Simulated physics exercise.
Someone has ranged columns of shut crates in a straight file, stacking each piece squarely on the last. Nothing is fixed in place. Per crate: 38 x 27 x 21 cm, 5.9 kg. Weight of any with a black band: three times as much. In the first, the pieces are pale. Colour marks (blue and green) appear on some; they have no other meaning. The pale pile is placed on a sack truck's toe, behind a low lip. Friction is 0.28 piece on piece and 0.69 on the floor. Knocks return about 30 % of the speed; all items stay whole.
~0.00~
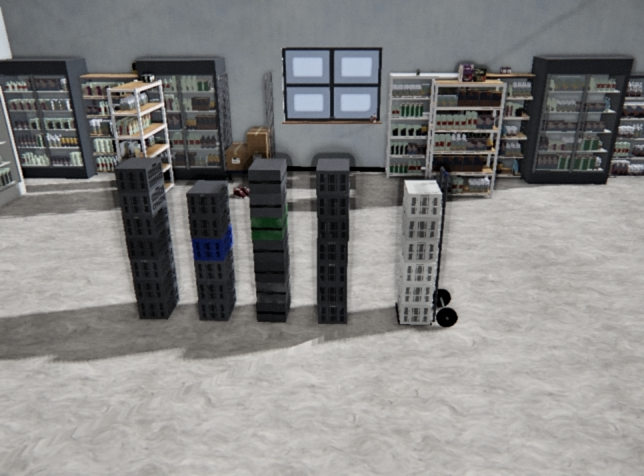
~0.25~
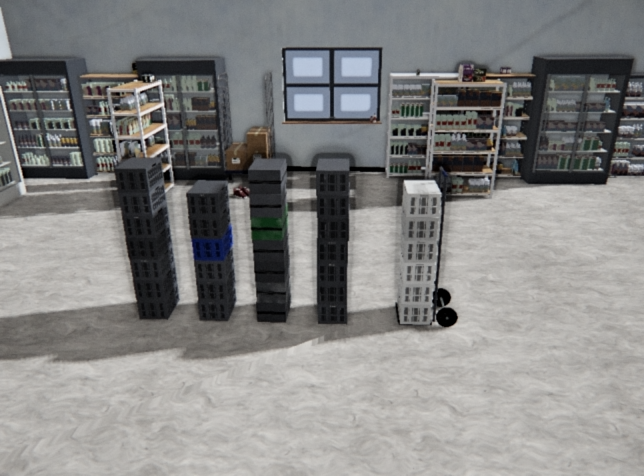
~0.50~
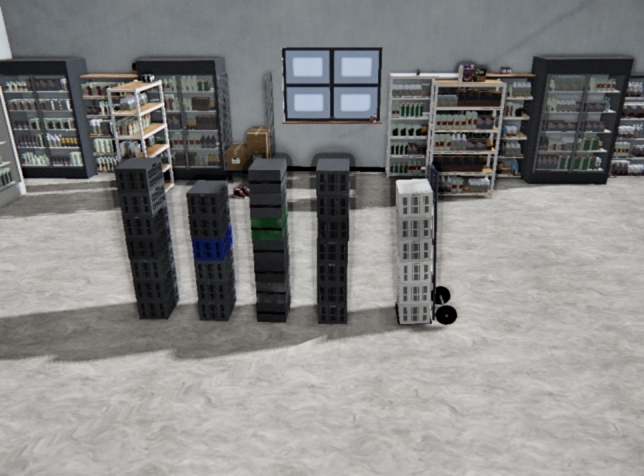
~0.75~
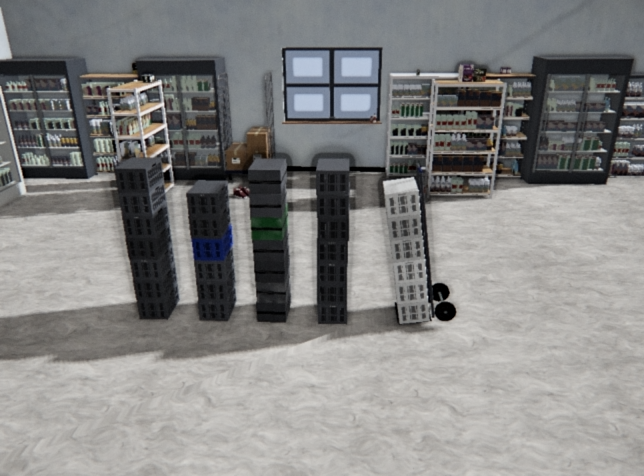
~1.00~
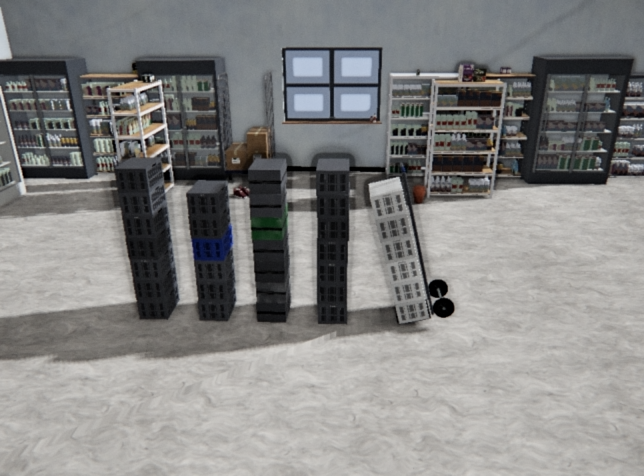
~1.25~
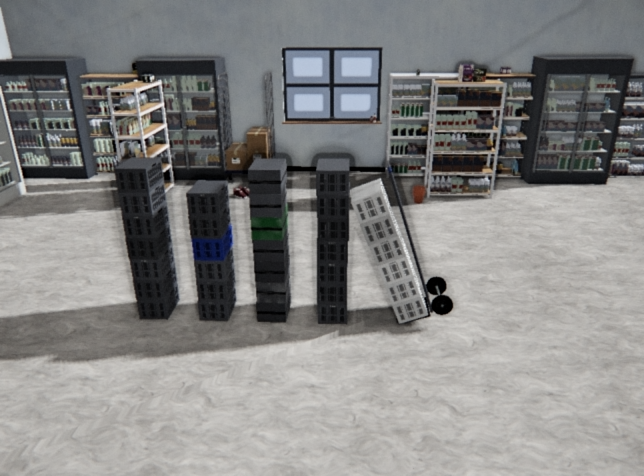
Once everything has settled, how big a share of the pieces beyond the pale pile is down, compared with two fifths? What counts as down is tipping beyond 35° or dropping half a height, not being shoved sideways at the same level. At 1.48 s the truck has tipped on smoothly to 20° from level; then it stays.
The share down is under two fifths.
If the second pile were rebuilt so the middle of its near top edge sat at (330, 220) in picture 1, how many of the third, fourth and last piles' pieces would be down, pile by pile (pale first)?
Down by pile: Third 0, fourth 0, last 0.
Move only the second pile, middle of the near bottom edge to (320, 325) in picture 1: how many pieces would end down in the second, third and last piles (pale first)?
Second 0, third 0, last 0 down.
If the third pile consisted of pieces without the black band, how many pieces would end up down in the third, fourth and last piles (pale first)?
Result: Third pile 7, fourth pile 6, last pile 7.
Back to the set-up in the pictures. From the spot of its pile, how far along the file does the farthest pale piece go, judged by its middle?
Distance: Near 80 cm.
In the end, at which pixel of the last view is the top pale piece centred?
Roughly at (333, 216).
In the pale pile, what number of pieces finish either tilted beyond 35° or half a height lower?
That happens to 6 of them.
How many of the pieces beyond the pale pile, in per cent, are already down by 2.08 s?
By then 0 %.
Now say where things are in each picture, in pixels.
In the first frame (places mark the middle of the side facing us), truck frame (444, 208) 0° forward; green crate (266, 229); blue crate (208, 250); the rest undisturbed.
In the second frame, truck frame (443, 208) 0° forward; green crate (266, 229).
In the third frame, truck frame (436, 206) 3° forward, top of the pale pile leaning 3°; green crate (266, 229); the rest undisturbed.
In the fourth frame, truck frame (424, 204) 9° forward, top of the pale pile leaning 9°; green crate (266, 229); the rest undisturbed.
In the fifth frame, truck frame (410, 203) 14° forward, top of the pale pile leaning 14°; green crate (266, 229); the rest undisturbed.
In the sixth frame, truck frame (399, 203) 18° forward, top of the pale pile leaning 21°; green crate (266, 229); blue crate (208, 250); the rest undisturbed.
After 1.58 s, 0 of the pale pile down; none of the 27 other crates down, 3 disturbed.
After 2.08 s, 6 of the pale pile down; none of the 27 other crates down, 7 disturbed.
At rest (3.1 s), 6 of the pale pile down; none of the 27 other crates down, 9 disturbed; green crate unmoved; blue crate unmoved. That is 0 per cent. As the last picture would show them, middles, green crate near (269, 221), blue crate near (213, 241).
